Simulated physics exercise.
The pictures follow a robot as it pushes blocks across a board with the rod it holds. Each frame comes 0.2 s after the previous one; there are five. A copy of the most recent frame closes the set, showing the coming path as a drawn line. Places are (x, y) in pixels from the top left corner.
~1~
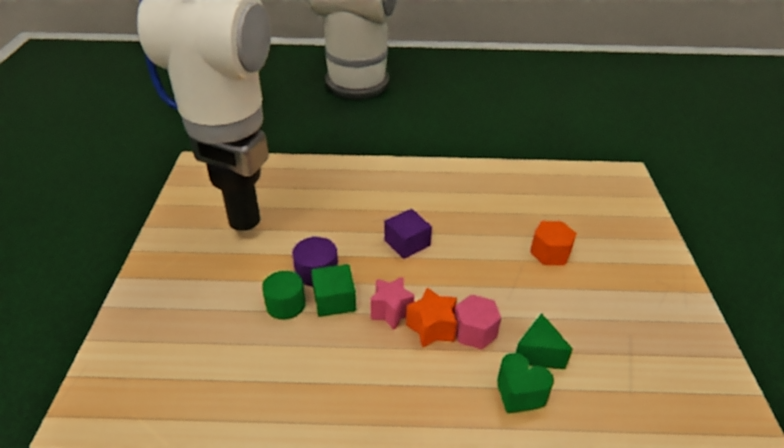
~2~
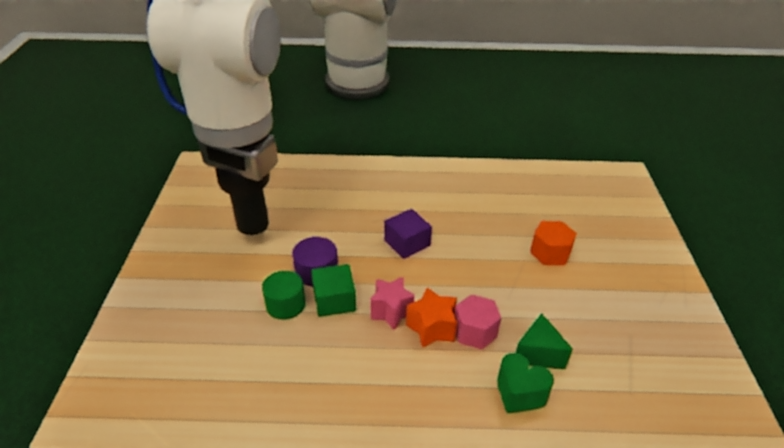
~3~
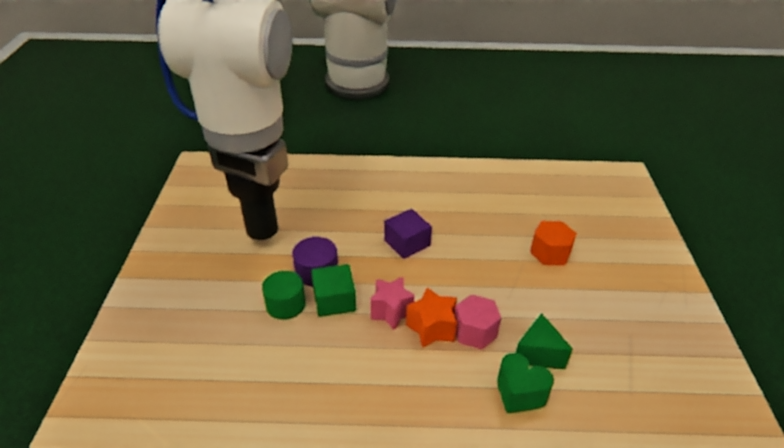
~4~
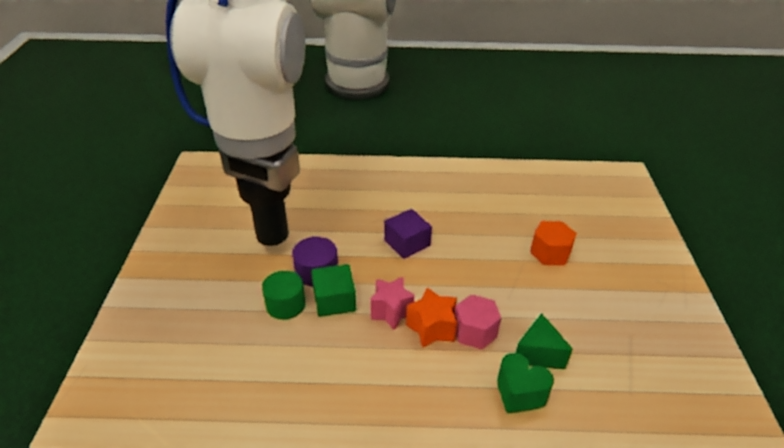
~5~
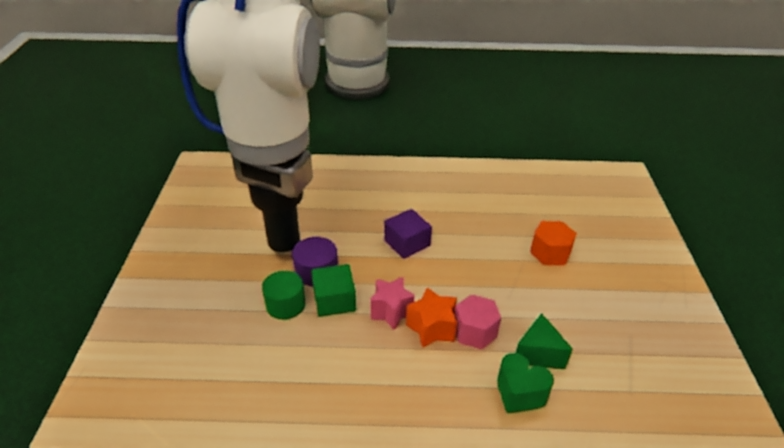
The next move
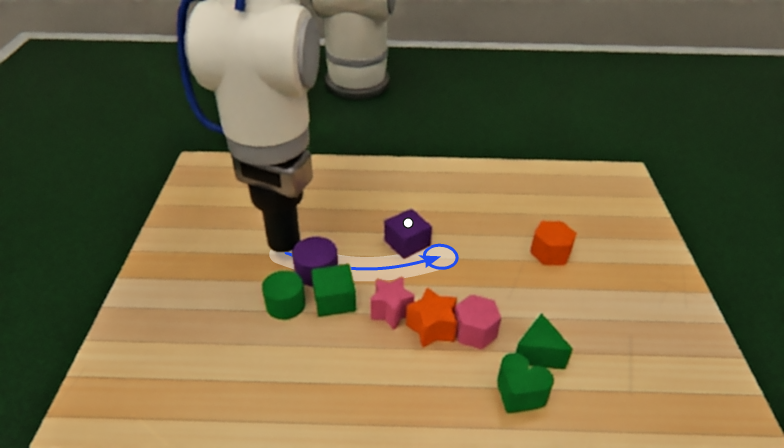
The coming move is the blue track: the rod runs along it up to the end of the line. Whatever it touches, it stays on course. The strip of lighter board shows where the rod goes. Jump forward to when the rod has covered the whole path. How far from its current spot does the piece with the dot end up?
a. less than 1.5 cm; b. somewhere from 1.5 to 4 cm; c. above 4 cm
It's b.
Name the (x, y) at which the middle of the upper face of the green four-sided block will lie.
The centre of its top face lies at (348, 311).
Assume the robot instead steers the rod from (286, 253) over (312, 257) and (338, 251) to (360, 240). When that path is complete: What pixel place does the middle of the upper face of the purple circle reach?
(341, 260)
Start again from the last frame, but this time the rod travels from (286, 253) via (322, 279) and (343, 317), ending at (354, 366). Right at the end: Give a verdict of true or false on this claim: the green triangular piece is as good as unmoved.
True.
The drawn path runs from (286, 253) via (335, 266) and (390, 268), ending at (441, 257); the dot is on the purple four-sided block.
On the path given first. One third of the way, rod at (335, 255); purple circle at (352, 272); green four-sided block at (350, 305).
Two thirds of the way, rod at (390, 256); purple circle at (370, 278); green four-sided block at (348, 311), turned 15° clockwise; pink star-shaped block at (400, 304), turned 15° anticlockwise.
At the end, rod at (442, 245); purple circle at (370, 278); green four-sided block at (348, 311), turned 15° clockwise; pink star-shaped block at (400, 304), turned 15° anticlockwise; purple four-sided block at (424, 216), turned 70° anticlockwise.
